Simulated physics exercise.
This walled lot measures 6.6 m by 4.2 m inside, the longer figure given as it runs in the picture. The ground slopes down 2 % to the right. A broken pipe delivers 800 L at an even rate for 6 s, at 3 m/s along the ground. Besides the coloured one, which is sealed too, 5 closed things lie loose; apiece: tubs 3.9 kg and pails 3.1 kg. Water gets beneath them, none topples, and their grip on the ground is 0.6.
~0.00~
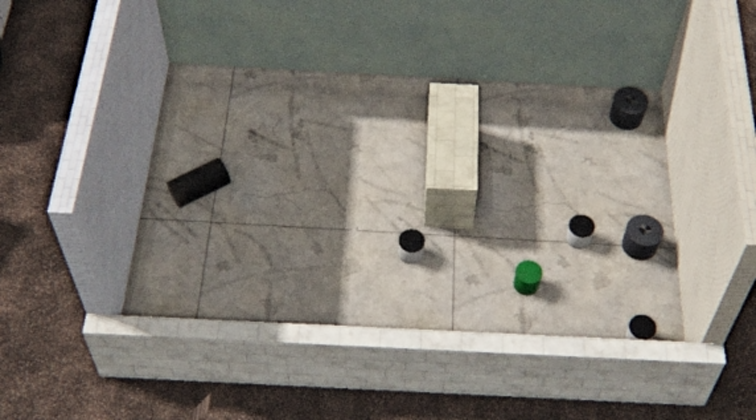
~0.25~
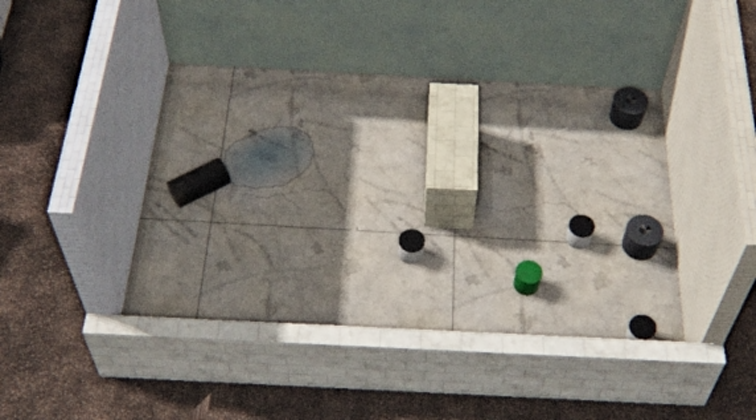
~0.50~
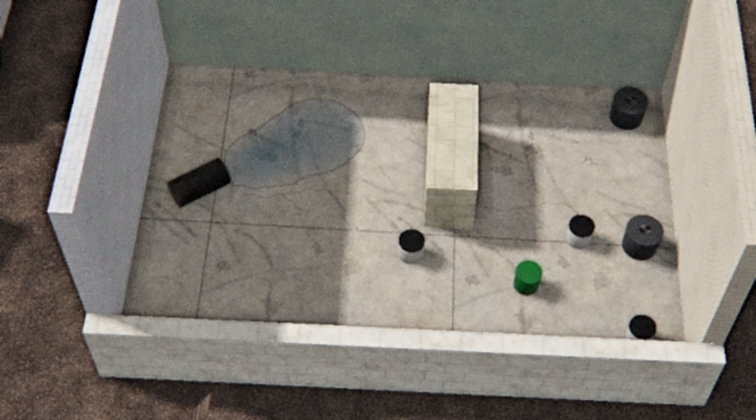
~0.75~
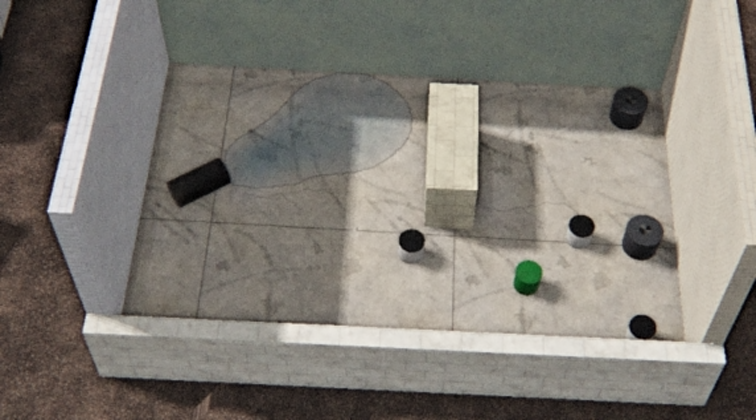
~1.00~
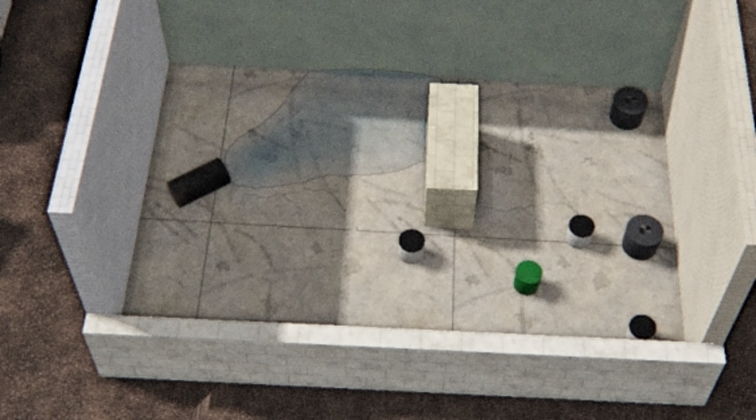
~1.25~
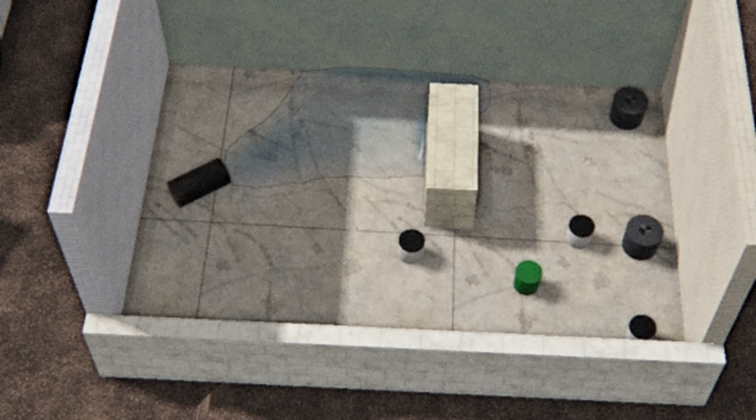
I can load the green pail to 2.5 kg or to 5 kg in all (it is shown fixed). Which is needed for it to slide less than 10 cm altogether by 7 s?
I expect that the smaller load will do.
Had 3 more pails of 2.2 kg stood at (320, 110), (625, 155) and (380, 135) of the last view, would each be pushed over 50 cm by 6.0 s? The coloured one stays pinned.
In that order: Over, over, over.
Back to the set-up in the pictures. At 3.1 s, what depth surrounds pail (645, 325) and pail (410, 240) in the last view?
About 0 and 2 cm.
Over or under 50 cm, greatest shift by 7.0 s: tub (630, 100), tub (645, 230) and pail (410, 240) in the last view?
In turn: Past it, over, short of it.
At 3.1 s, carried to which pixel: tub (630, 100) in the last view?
Around (654, 116).
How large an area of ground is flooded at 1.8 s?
Roughly 5.0 m2.
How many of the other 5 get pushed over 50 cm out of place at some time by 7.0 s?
That makes 3.
After 1.8 s the green pail would be 0 cm from its start with 2.5 kg and 0 cm from its start with 5 kg; 0 cm of water round it then.
After 3.1 s the green pail would be 0 cm from its start with 2.5 kg and 0 cm from its start with 5 kg; 0 cm of water round it then.
After 4.9 s the green pail would be 0 cm from its start with 2.5 kg and 0 cm from its start with 5 kg; 0 cm of water round it then.
After 7.0 s the green pail would be 0 cm from its start with 2.5 kg and 0 cm from its start with 5 kg; 2 cm of water round it then.
